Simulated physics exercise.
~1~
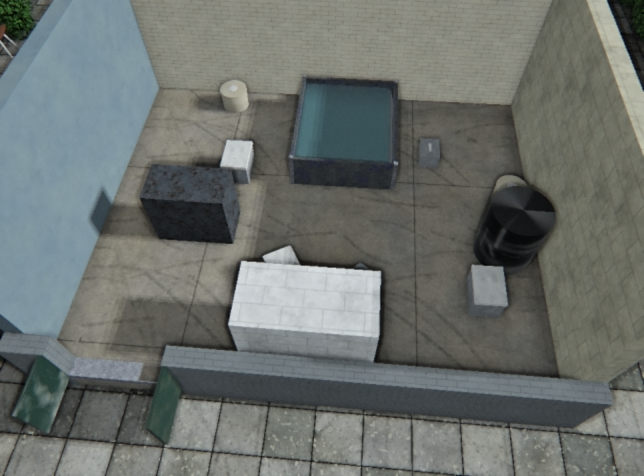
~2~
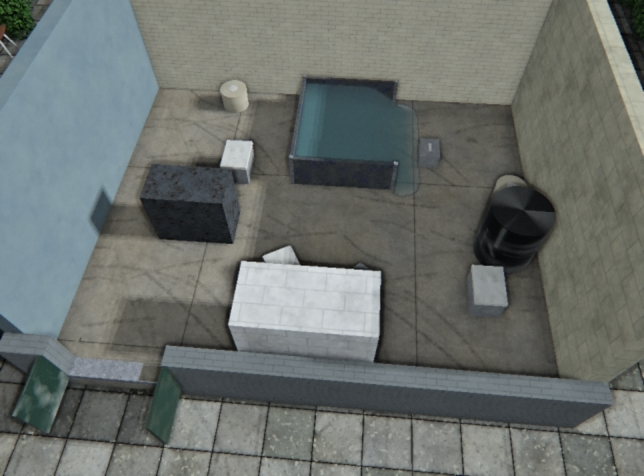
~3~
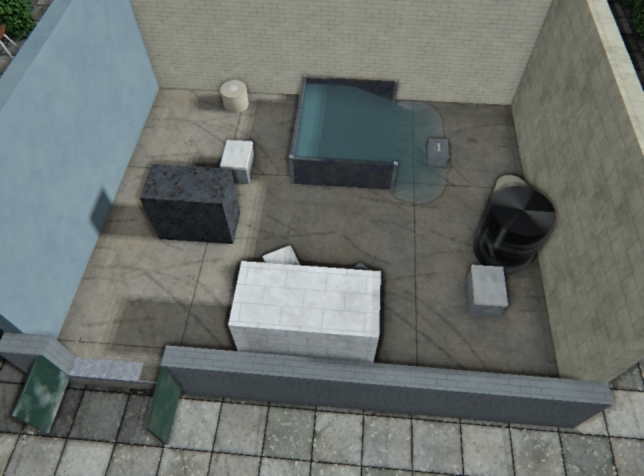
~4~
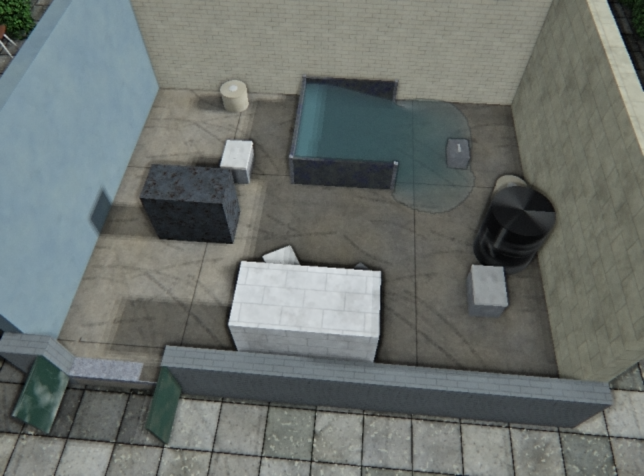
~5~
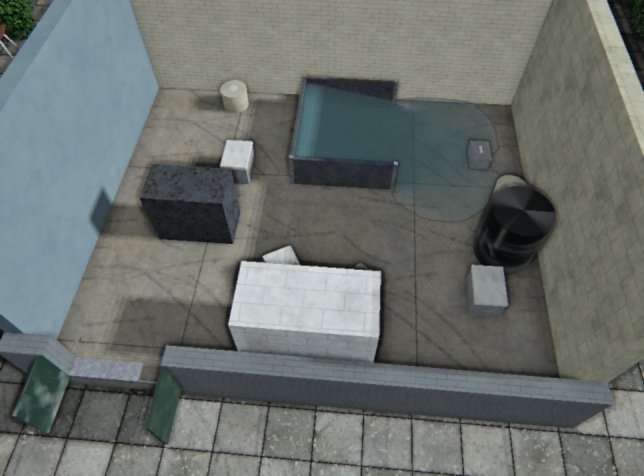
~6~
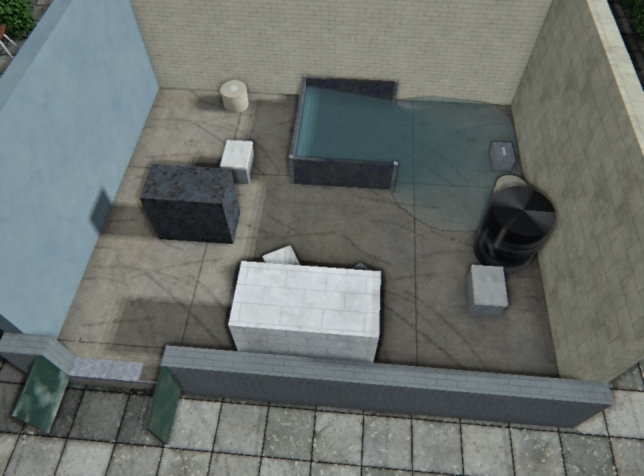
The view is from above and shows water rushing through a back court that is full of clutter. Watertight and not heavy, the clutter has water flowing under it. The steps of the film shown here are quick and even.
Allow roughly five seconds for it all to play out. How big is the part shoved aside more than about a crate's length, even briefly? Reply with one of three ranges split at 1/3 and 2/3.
1/3 to 2/3.
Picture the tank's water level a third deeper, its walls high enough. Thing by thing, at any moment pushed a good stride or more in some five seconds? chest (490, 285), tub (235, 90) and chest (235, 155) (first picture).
In the order asked: Below that distance, below that distance and below that distance.
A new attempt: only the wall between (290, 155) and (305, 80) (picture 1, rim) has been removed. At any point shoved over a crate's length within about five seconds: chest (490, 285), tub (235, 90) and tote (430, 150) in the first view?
In turn: Stayed within it, moved that far, stayed within it.
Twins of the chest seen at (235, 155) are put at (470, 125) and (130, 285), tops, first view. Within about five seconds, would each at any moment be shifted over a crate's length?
First: Covers that distance; second: Stays short of it.
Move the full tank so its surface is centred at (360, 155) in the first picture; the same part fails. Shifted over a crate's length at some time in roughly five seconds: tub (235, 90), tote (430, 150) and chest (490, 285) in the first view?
The first: Travelled far enough; the second: Travelled far enough; the third: Did not travel far.
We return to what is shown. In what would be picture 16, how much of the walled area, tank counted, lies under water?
I reckon around 30 per cent.
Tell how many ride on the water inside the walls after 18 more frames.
Well, I'd say 2.
A moment on, 1 of 7 are well off their spots; 1 afloat.
Next, 1 of 7 are well off their spots; 2 afloat.
Later, 2 of 7 are well off their spots; 2 afloat.
In the end, 4 of 7 are well off their spots, and 4 have been at some point; 2 afloat.
